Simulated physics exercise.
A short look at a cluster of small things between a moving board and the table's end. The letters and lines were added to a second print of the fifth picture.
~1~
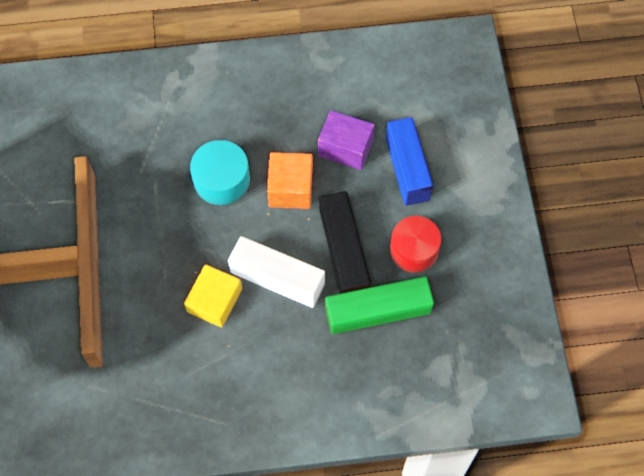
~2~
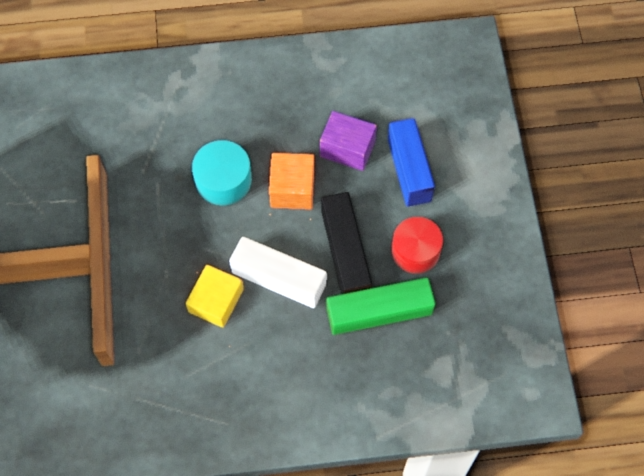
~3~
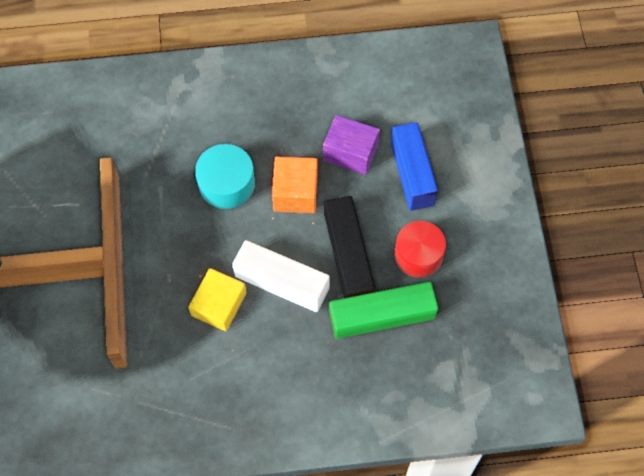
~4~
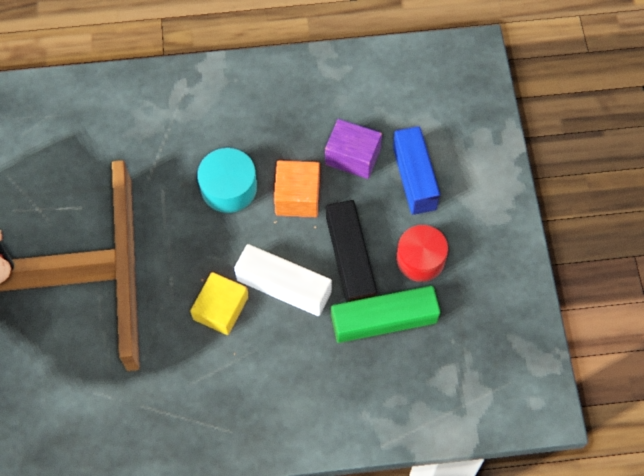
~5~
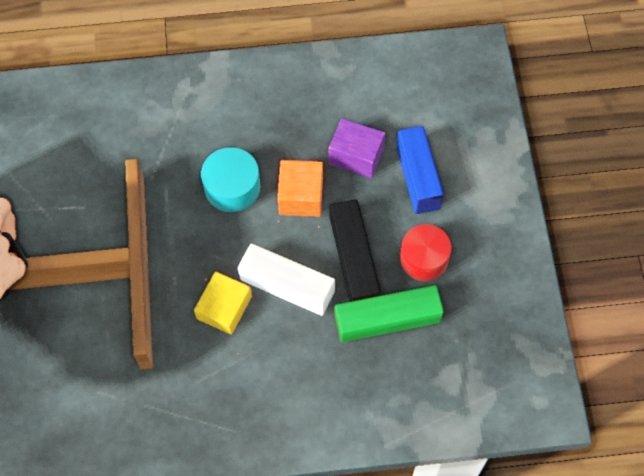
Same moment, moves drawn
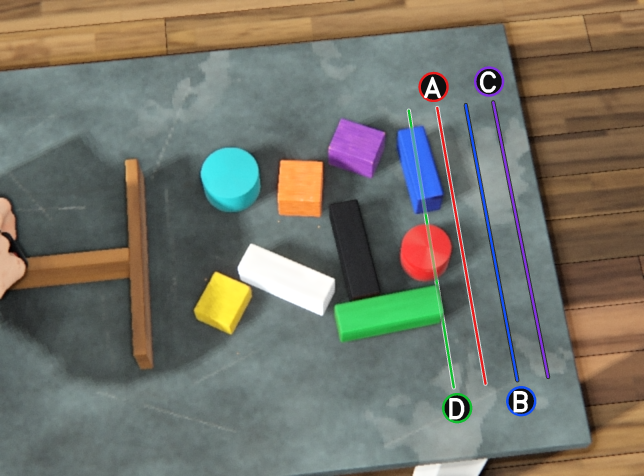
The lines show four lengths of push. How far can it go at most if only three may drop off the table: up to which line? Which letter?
At B, and not beyond.
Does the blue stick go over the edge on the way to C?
By then, yes.
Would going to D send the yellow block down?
By then, no.
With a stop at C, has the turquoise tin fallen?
By then, no.
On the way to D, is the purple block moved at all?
By then, yes.
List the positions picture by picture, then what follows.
Purple block (346, 140); turquoise tin (221, 172); yellow block (214, 296), in the first frame.
Board (96, 250); green stick (380, 306), in the second frame.
Board (109, 252); white stick (282, 276), in the third frame.
Board (122, 255); orange block (298, 189), in the fourth frame.
Board (135, 253); purple block (357, 149); turquoise tin (231, 180); yellow block (224, 303), in the fifth frame.
On the marked copy, A at (460, 238); B at (490, 235); C at (519, 232); D at (430, 241).
Following B. Soon after the start, board (262, 240); yellow block (306, 307); turquoise tin (290, 167).
Later, board (390, 227); red tin (483, 213); blue stick (457, 165).
In the end, board (490, 217); blue stick over the edge; red tin over the edge; three fallen.
As for the rest, A is within the limit but short; C drops five; D is within the limit but short.
